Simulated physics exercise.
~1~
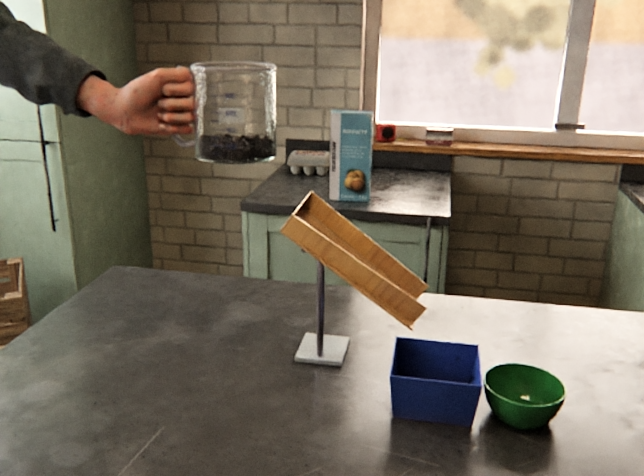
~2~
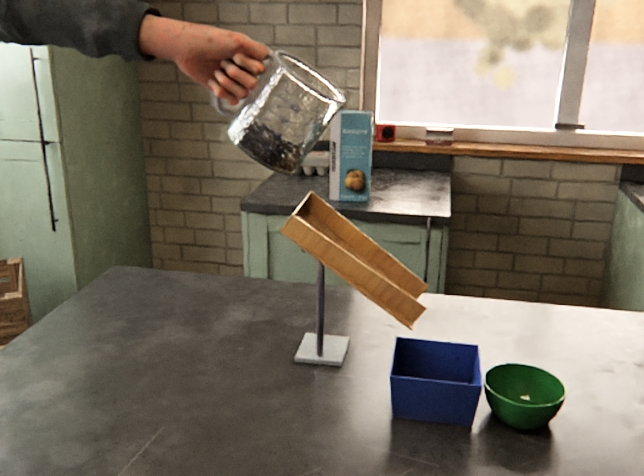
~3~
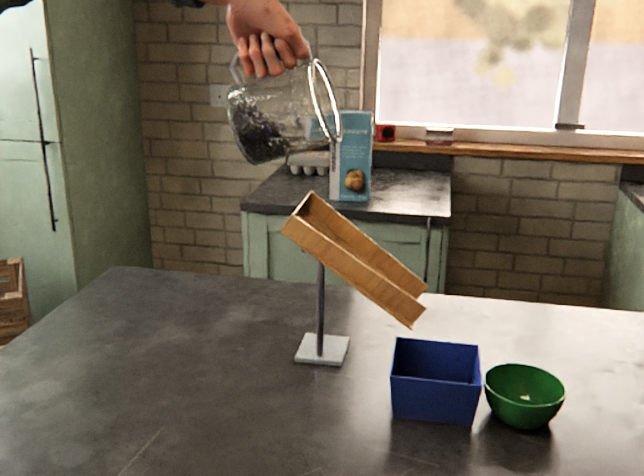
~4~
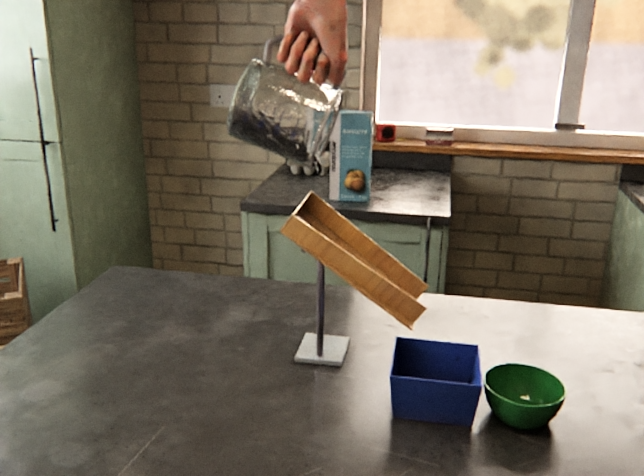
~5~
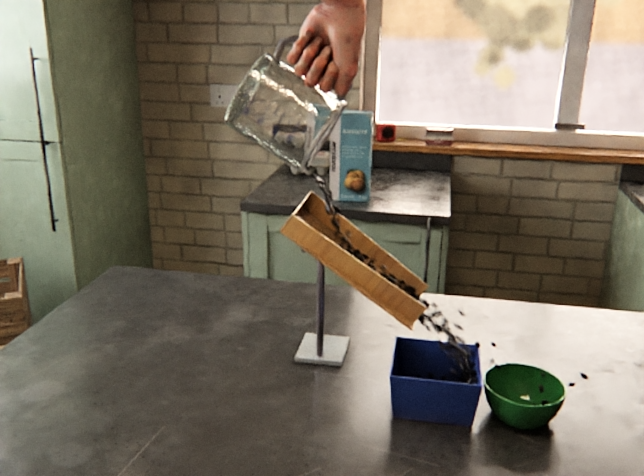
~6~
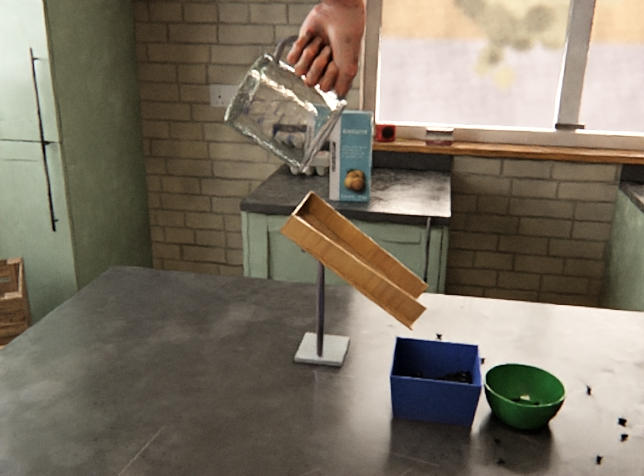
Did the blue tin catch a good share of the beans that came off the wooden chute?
Yes, the blue tin caught nearly all of them. Only a few ended up in the green bowl or loose on the table.
